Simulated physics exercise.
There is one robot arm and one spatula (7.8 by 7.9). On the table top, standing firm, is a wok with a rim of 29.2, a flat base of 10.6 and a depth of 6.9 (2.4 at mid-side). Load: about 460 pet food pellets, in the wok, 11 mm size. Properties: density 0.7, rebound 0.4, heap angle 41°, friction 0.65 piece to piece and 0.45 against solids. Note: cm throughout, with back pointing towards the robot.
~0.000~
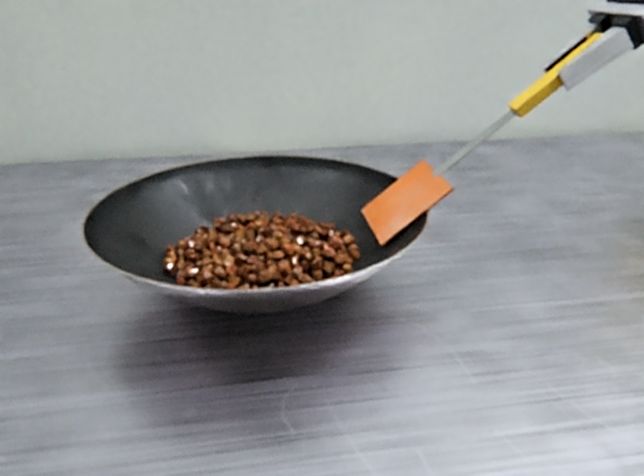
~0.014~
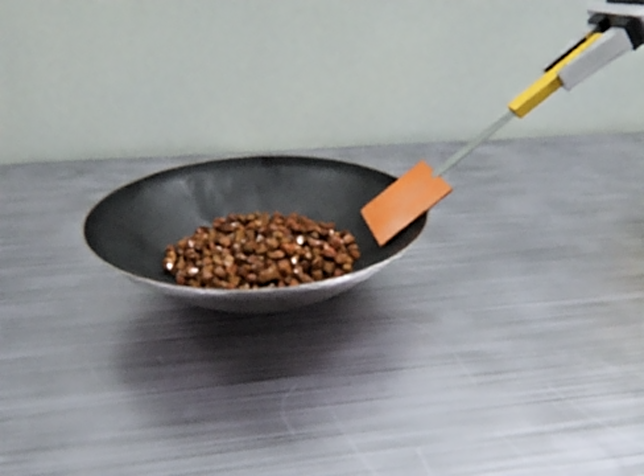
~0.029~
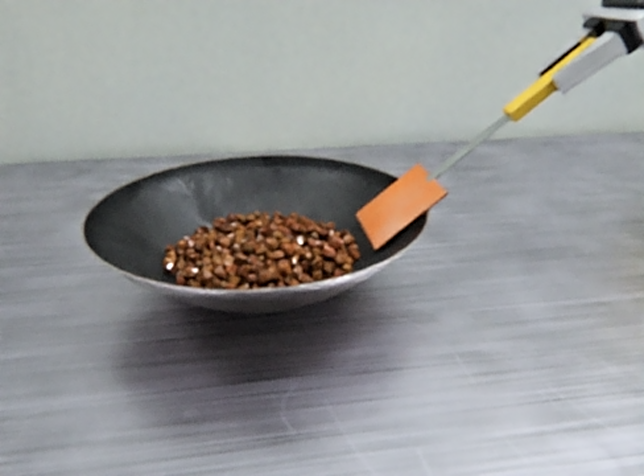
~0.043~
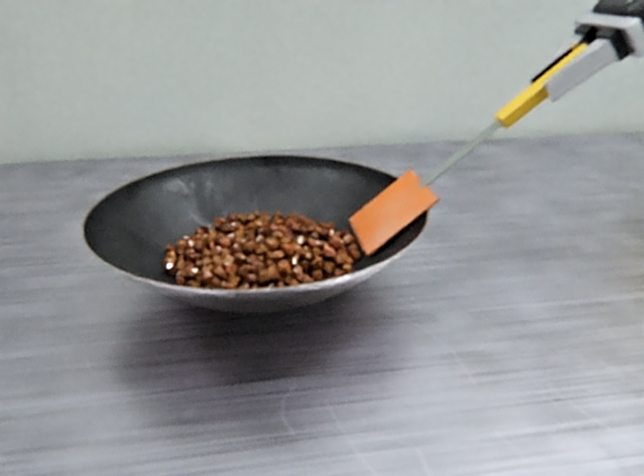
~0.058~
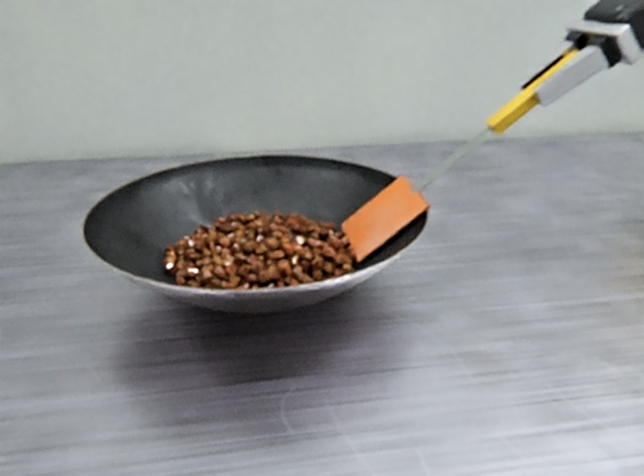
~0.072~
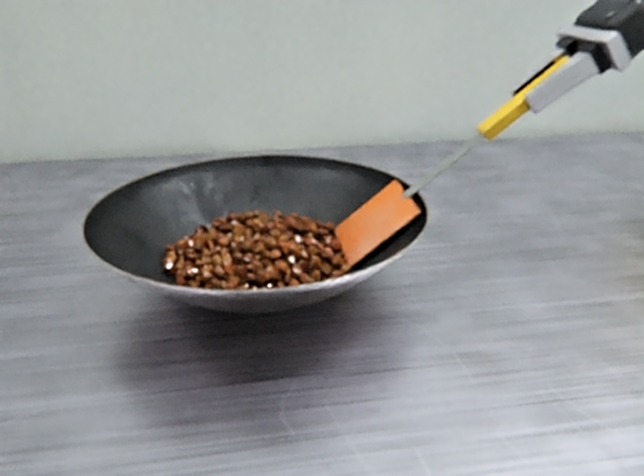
Orange spatula held by a robot arm moving slowly down and left inside a dark wok, reaching the edge of heaped brown pellets.
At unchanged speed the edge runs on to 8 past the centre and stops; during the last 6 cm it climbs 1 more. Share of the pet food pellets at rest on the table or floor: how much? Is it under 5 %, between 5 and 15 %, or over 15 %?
It is between 5 and 15 %.
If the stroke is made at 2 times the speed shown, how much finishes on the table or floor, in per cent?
The share would be near 30 in a hundred.
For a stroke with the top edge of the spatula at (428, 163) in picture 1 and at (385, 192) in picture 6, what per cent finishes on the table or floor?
My guess would be close to 20 per cent.
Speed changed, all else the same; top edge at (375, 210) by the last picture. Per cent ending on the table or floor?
I'd say around 35 per cent.
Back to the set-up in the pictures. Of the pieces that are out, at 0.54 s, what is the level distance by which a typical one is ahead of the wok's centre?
About 18 cm.
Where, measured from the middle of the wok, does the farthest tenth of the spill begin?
It comes to about 20 cm.
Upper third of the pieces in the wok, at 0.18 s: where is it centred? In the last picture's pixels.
It is centred near (199, 247).
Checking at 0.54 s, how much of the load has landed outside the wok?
My estimate is roughly 6 %.
After 0.18 s, sloping 39°, highest piece 5 above the table; 464 in the wok.
After 0.29 s, sloping 39°, highest piece 8 above the table; 464 in the wok.
After 0.54 s, sloping 39°, highest piece 9 above the table; 429 in the wok, 32 on the table or floor, 3 on the blade or in flight.
After 1.59 s, sloping 39°, highest piece 8 above the table; 425 in the wok, 39 on the table or floor.
In the end, 425 in the wok, 39 on the table or floor. That is 8 % on the table or floor.
